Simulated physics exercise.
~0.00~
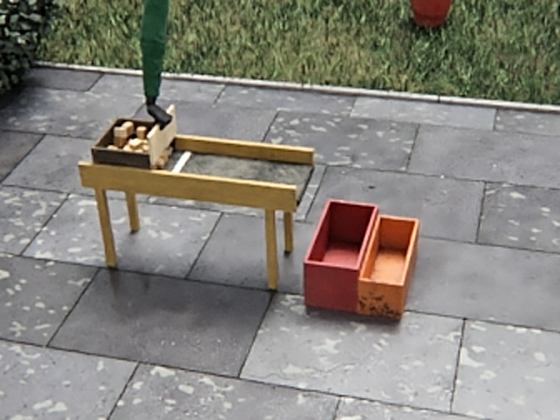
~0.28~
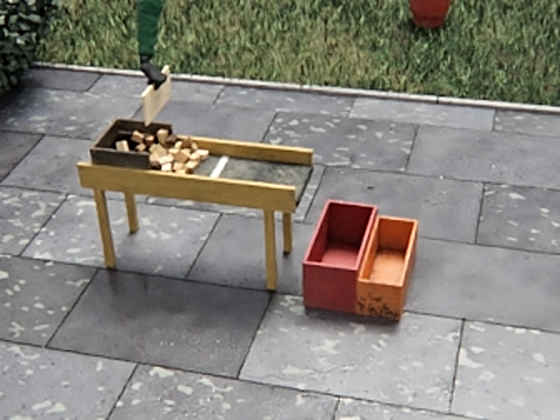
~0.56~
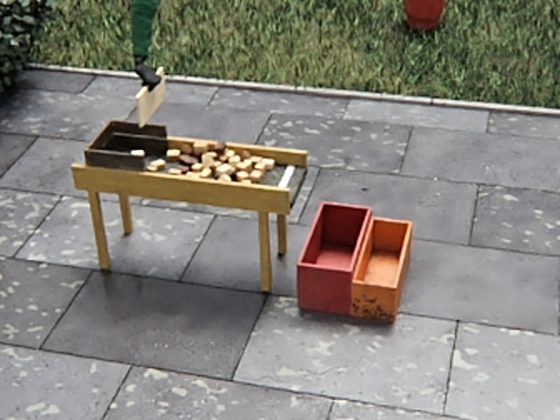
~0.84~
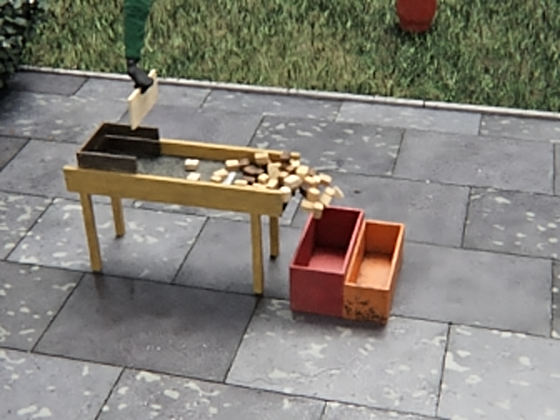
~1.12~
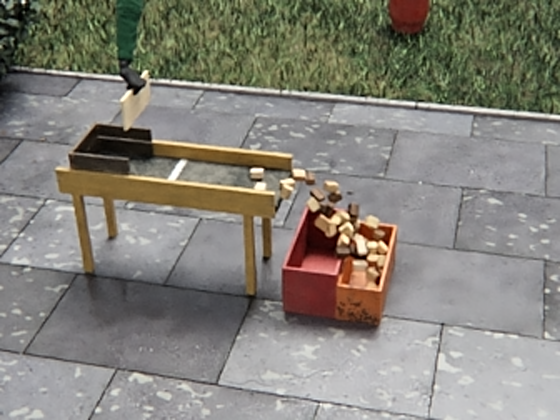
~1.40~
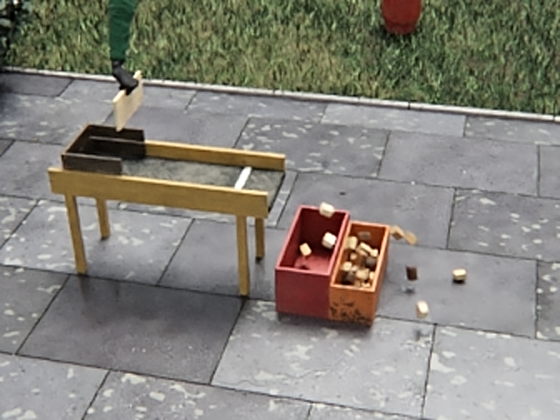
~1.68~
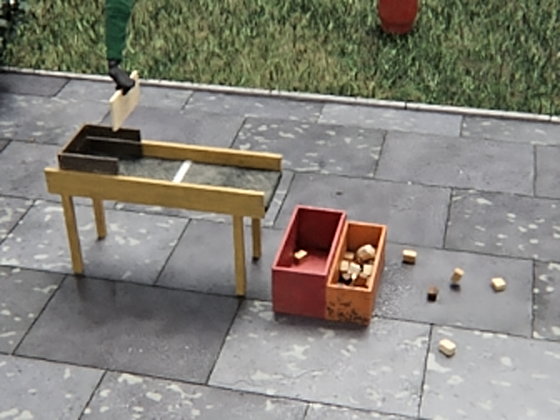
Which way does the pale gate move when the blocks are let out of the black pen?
The gate moves up, lifted by the green arm with the black gripper.
